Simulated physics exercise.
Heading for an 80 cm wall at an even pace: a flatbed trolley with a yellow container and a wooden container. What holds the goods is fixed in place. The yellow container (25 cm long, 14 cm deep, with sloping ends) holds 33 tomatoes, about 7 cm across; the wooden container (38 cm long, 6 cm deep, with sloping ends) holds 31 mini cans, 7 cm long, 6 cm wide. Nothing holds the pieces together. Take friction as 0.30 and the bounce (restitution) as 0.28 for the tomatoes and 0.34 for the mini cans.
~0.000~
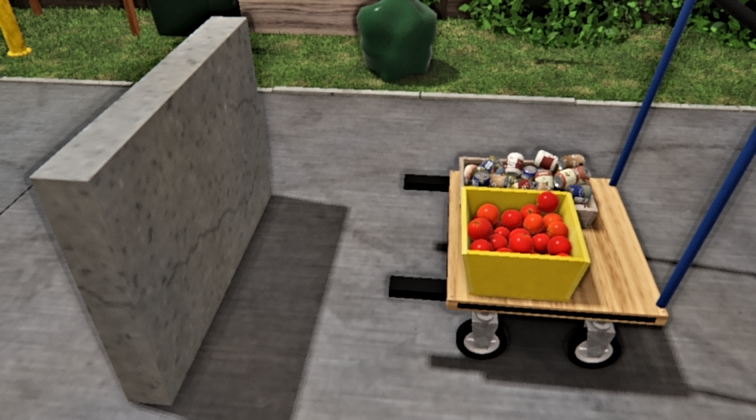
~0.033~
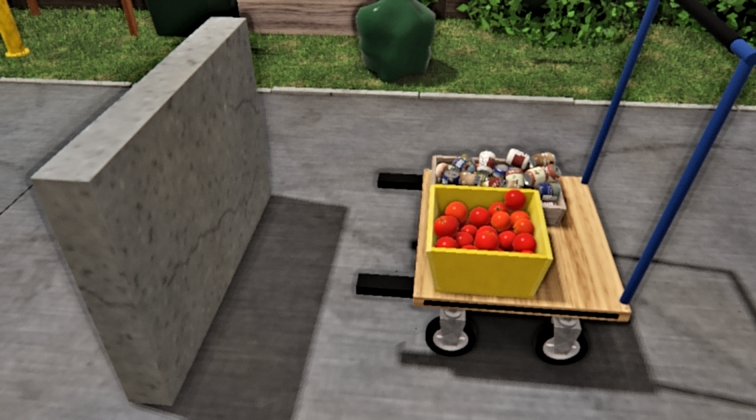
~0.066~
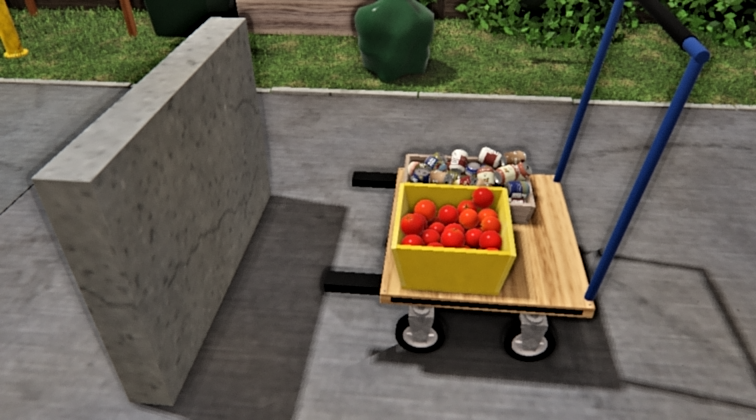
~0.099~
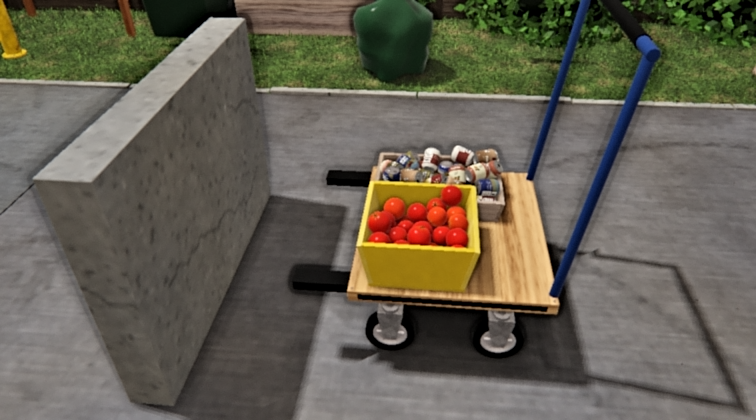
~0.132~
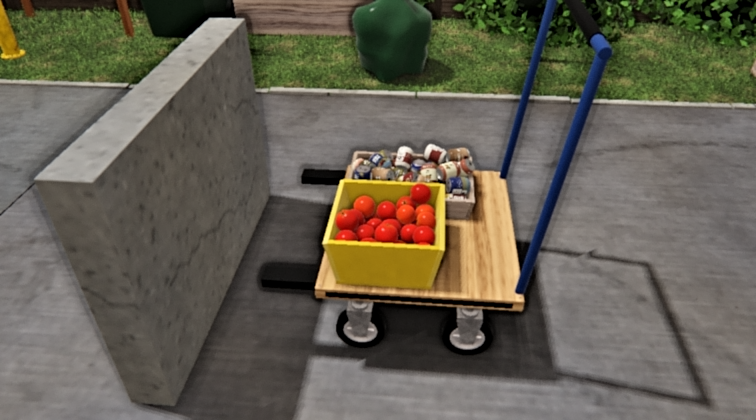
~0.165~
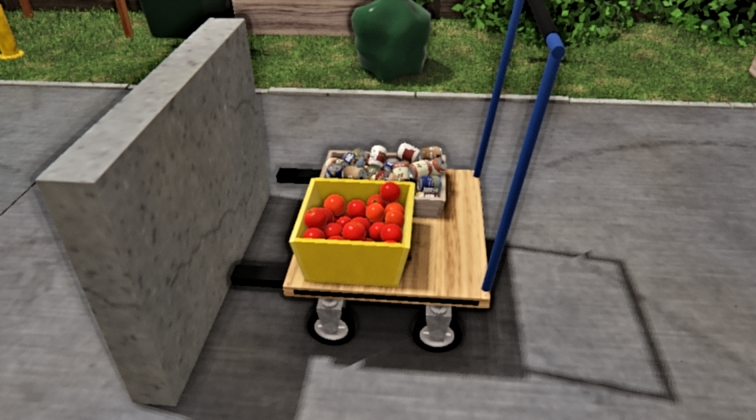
Paved yard beside grass, a flatbed trolley carrying a yellow container of tomatoes and a container of mini cans rolling left towards a grey wall.
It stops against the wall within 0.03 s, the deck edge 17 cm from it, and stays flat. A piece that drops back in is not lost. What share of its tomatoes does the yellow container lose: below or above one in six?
It sheds under a sixth of them.
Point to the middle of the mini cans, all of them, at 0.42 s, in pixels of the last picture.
Around (317, 166).
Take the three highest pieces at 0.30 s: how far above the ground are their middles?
About 52 cm.
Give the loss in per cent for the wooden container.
Wooden container 40 per cent.
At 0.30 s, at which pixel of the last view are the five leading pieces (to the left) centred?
Around (265, 151).
After 0.20 s, the buffers strike the wall.
After 0.30 s, yellow container 33 in, 0 out and wooden container 26 in, 5 out.
After 0.42 s, yellow container 32 in, 1 out and wooden container 21 in, 10 out.
After 0.65 s, yellow container 31 in, 2 out and wooden container 18 in, 13 out.
Final count (at 1.15 s), yellow container 31 in, 2 out and wooden container 18 in, 13 out. Asked share, 2 of 33, 6 per cent.
